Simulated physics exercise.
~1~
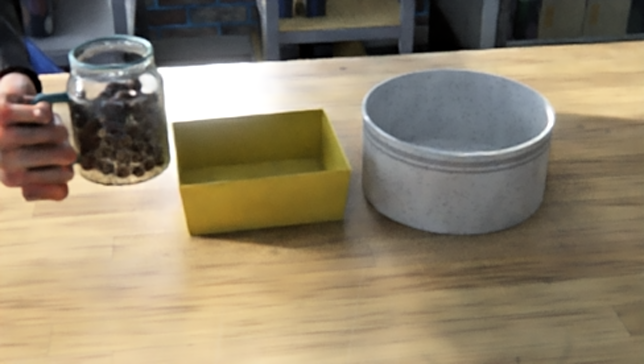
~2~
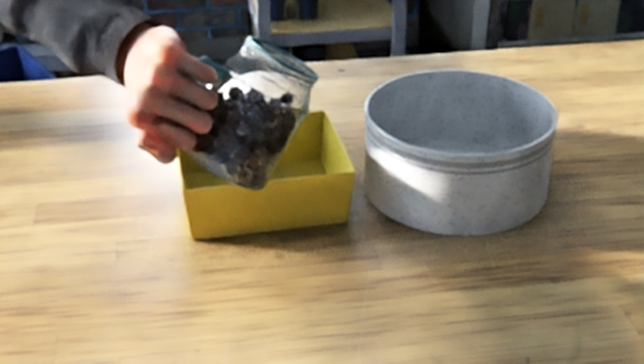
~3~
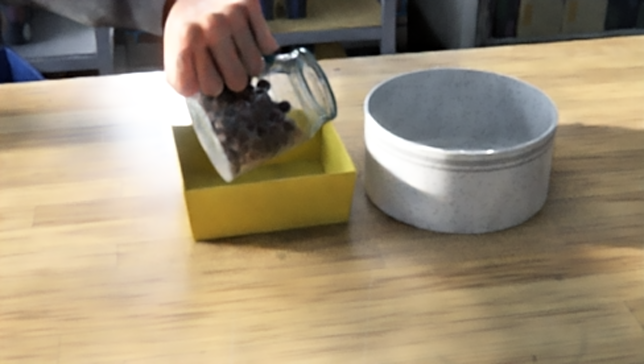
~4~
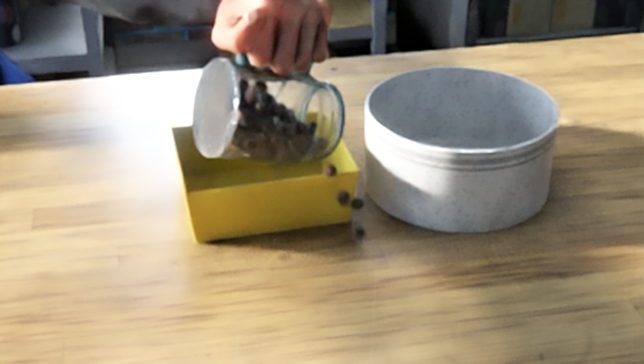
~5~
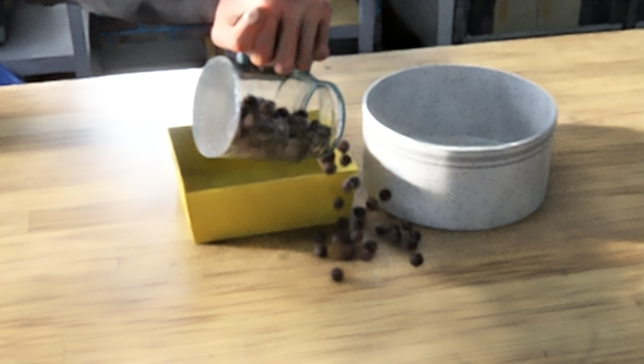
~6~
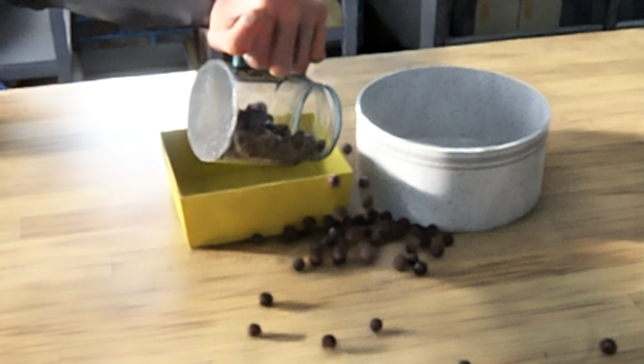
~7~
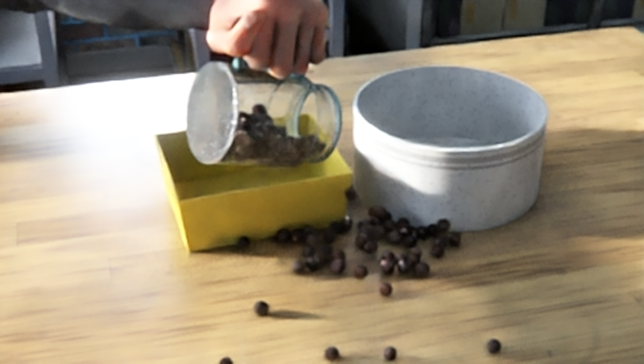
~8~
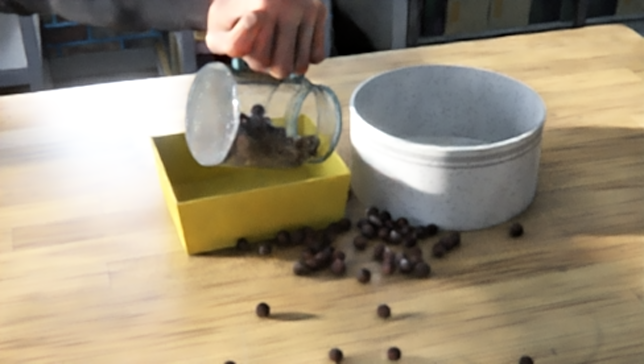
Dark round balls spill from a clear glass jar onto a wooden table, seen from slightly above in a workshop-like room. A yellow rectangular tin sits in the middle, with a round, pale grey-white pot to its right. A hand in a dark sleeve brings the upright jar in from the left, tips it over the tin and turns it onto its side. The balls fall past the tin's right edge, pile up between the containers and roll toward the front. Finally, the hand still holds the tilted jar, many balls remain inside, and others lie scattered on the table.
